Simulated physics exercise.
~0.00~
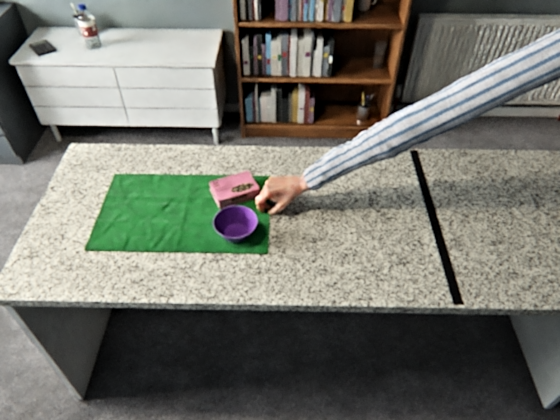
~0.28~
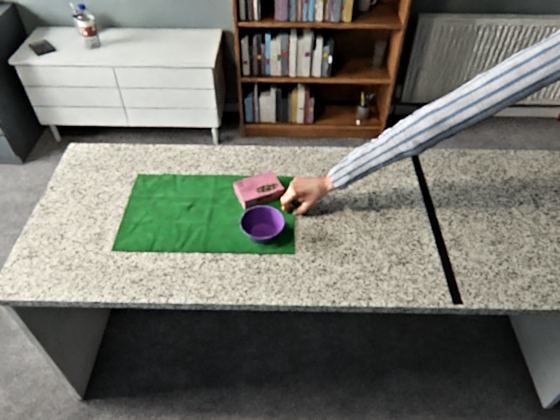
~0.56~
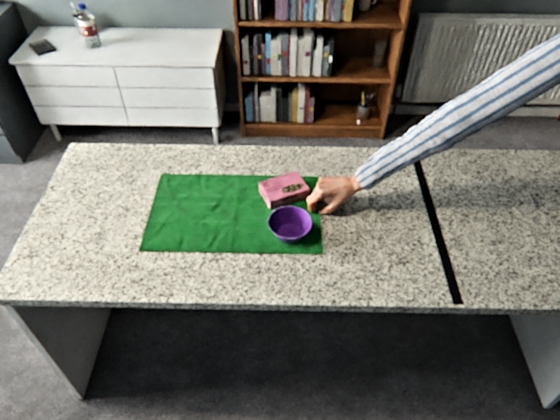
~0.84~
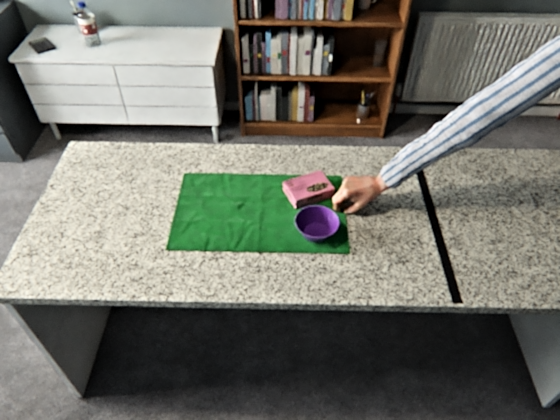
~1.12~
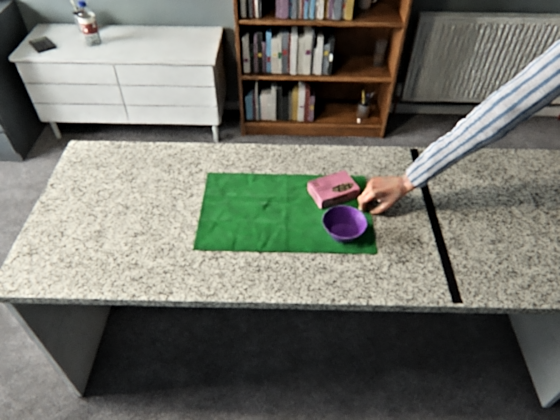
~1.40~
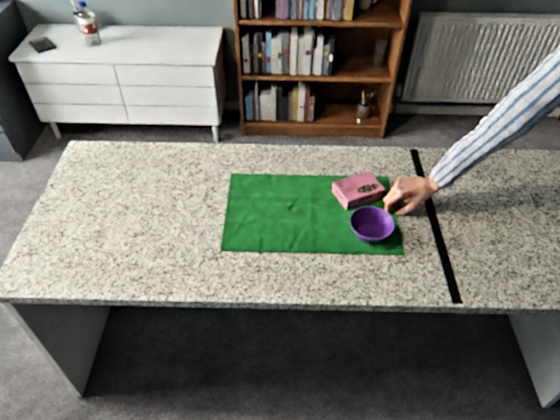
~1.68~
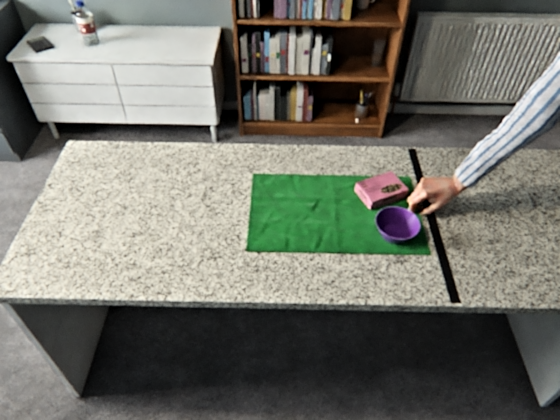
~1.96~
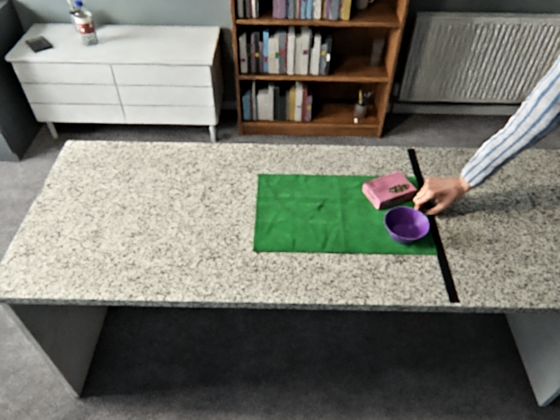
A green cloth carrying a purple bowl and a pink packet lies on a speckled grey desk, seen from above and in front by a slightly swaying camera. A hand in a blue-and-white striped sleeve reaches in from the right and grips the cloth near its right edge. Behind stand a white cabinet with a bottle, a wooden bookcase and a radiator. The hand draws the cloth steadily rightward towards a black tape line, the bowl and packet riding along. It slows at the tape and ends with the hem there, both things still aboard.
